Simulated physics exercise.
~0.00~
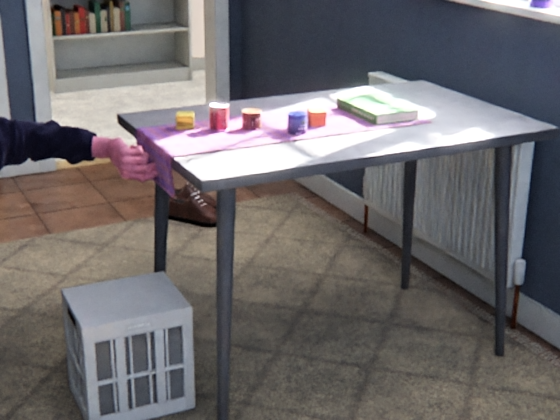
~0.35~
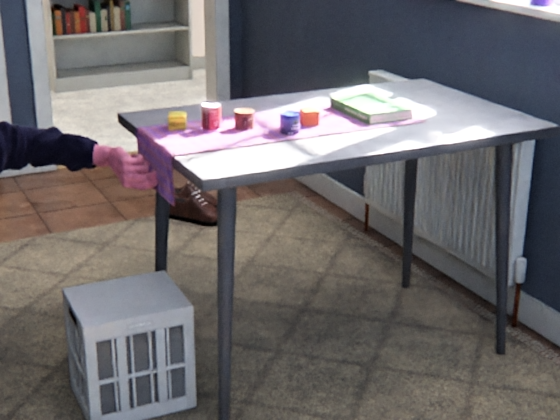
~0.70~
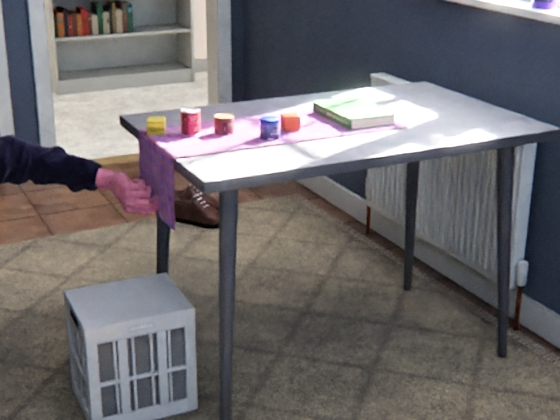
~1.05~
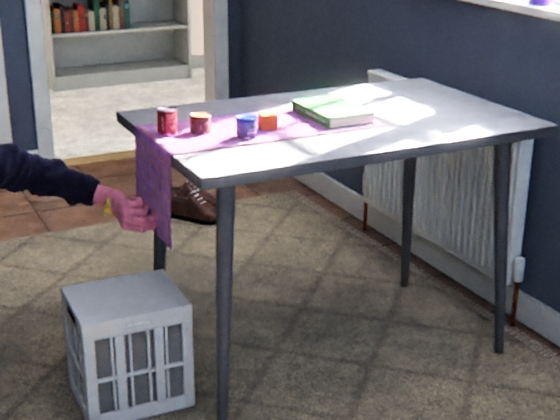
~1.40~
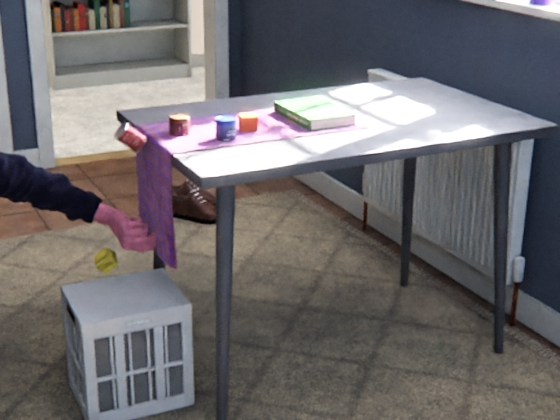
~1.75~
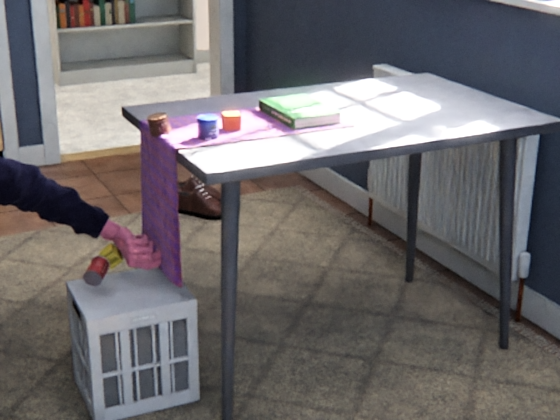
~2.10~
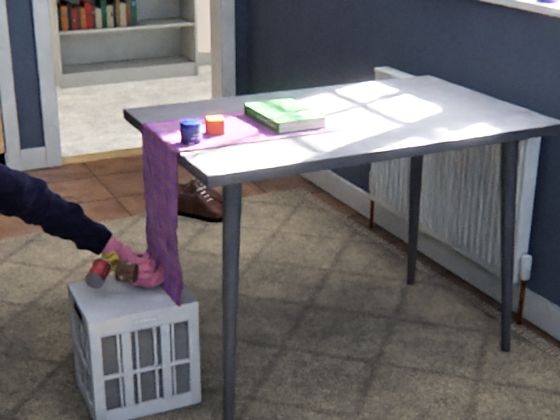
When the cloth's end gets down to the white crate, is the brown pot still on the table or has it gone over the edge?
It has gone over the edge, following the yellow piece and the red can, so three things leave the table in all.
